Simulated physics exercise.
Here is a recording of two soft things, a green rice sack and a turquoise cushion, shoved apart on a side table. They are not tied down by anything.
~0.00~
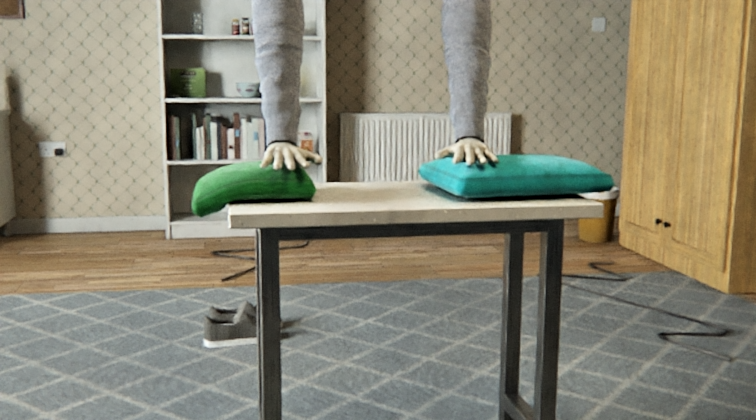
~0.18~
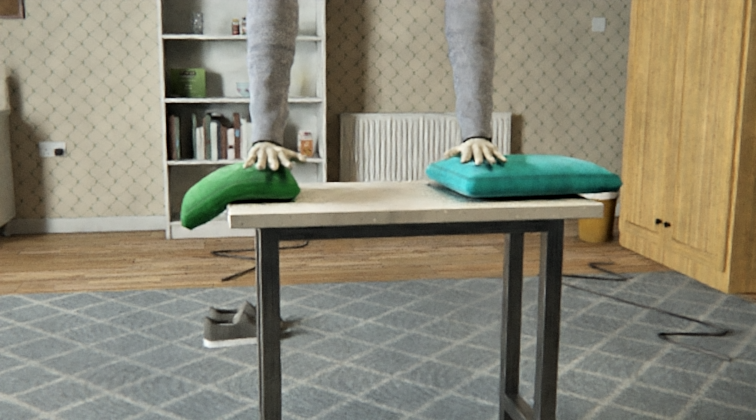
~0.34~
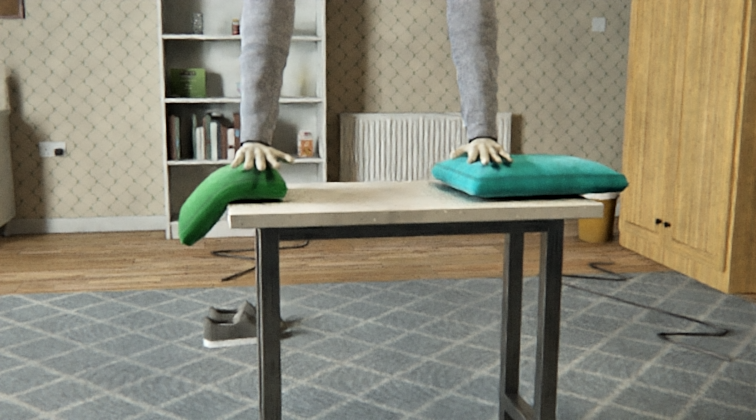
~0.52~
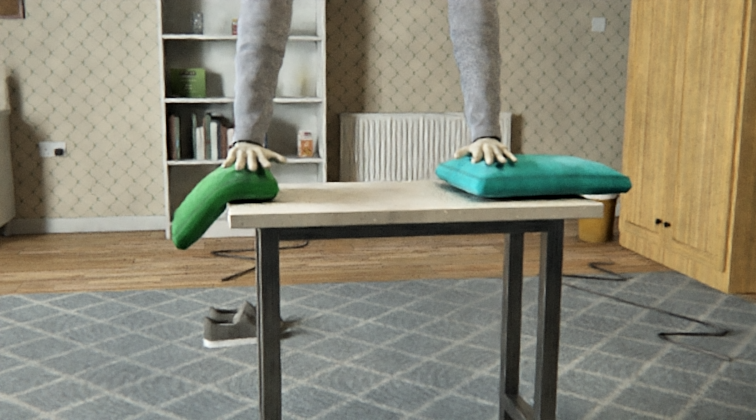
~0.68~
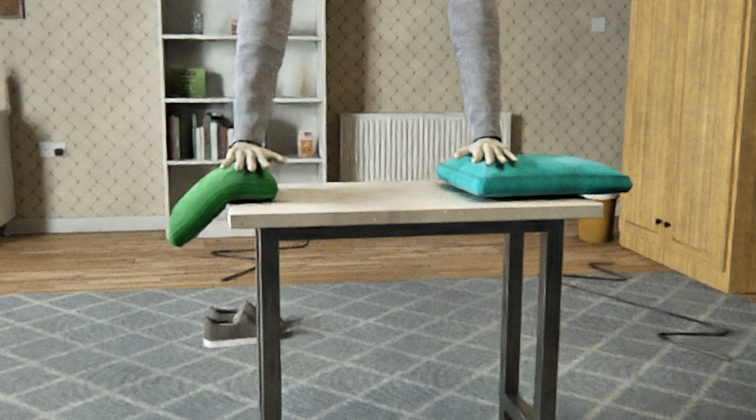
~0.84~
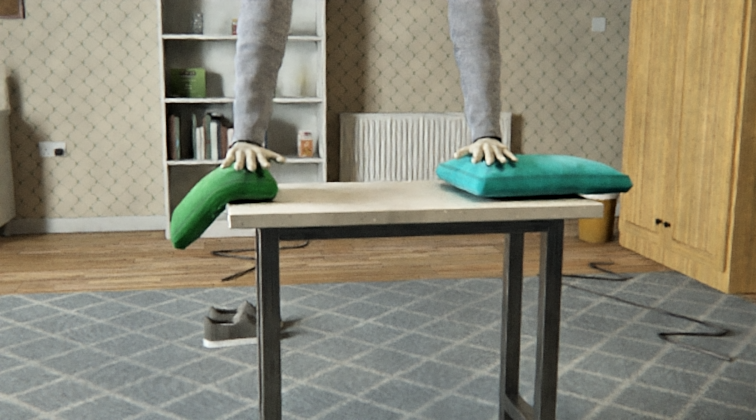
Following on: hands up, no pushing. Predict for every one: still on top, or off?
Result: Green rice sack: Gone; turquoise cushion: Safe.
By 1.18 s, rice sack falling near (196, 266); cushion unmoved.
By 1.46 s, rice sack on the floor; cushion unmoved.
When it is over, rice sack on the floor; cushion unmoved. The green rice sack goes down and the turquoise cushion stays up there.
